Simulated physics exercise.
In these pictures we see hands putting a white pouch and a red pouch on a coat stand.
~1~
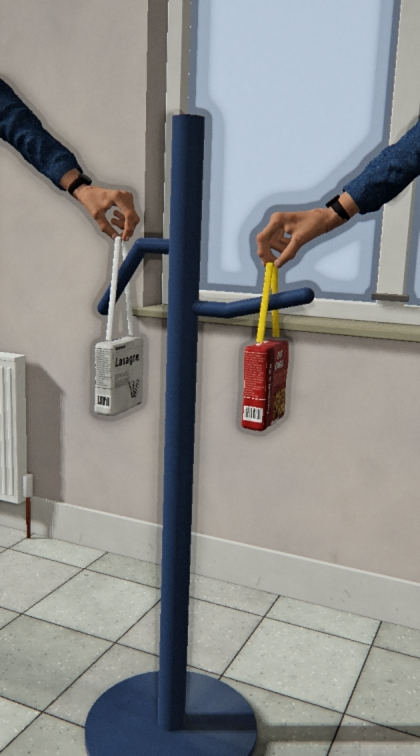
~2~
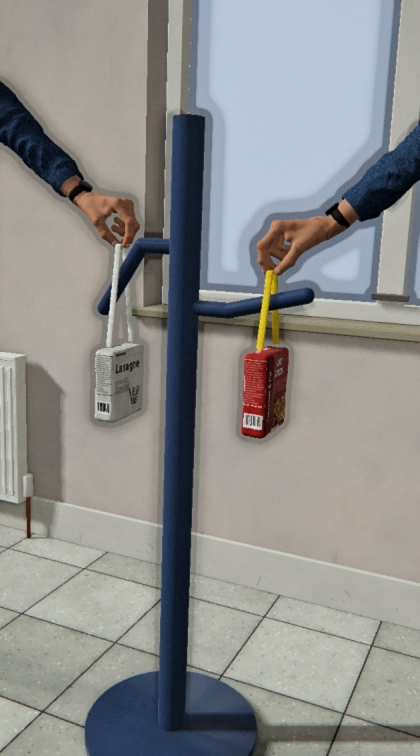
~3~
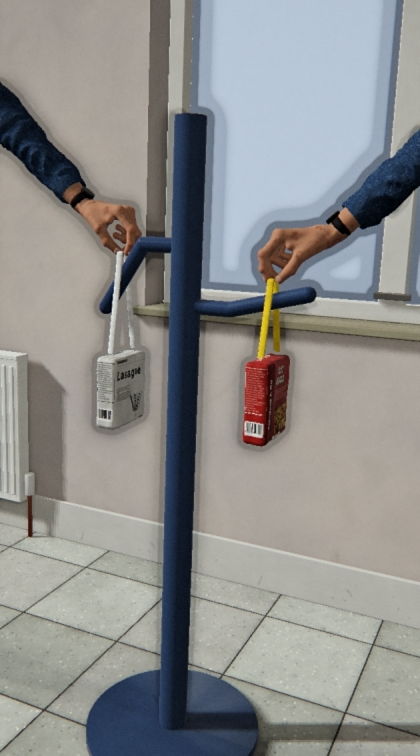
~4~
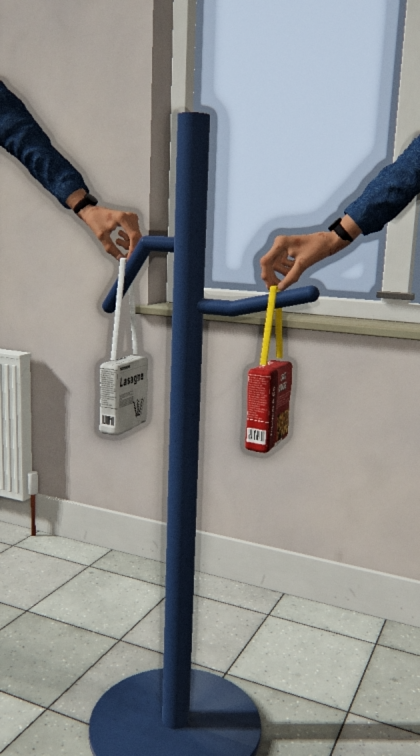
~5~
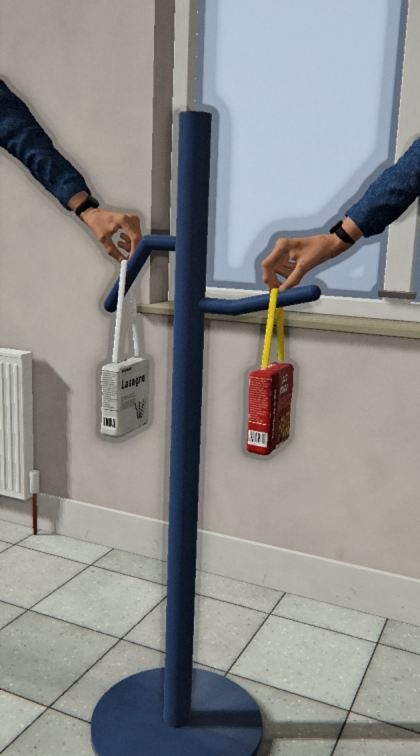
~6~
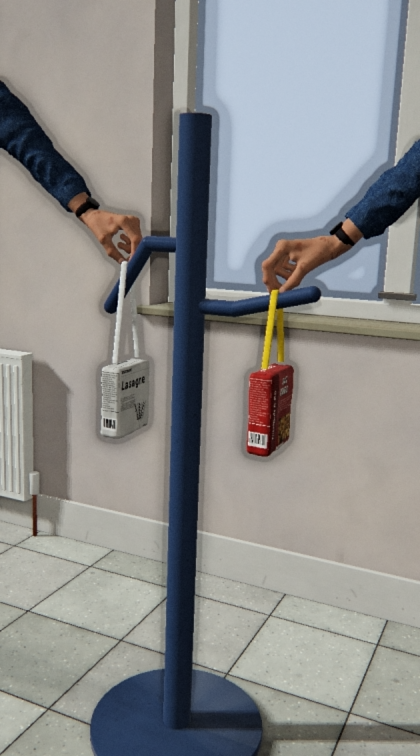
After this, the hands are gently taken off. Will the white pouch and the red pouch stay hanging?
In order: The white pouch drops; the red pouch never drops.
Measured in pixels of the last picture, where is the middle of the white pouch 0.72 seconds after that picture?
(148, 691).
Then, 0.38 s later than the last view, white pouch on the floor near (123, 601); red pouch hanging from its loop near (268, 411).
Then, 0.72 s later than the last view, white pouch on the floor near (148, 691); red pouch hanging from its loop near (265, 411).
Finally, white pouch on the floor near (148, 691); red pouch hanging from its loop near (265, 411). The white pouch slips off its peg and the red pouch holds on.
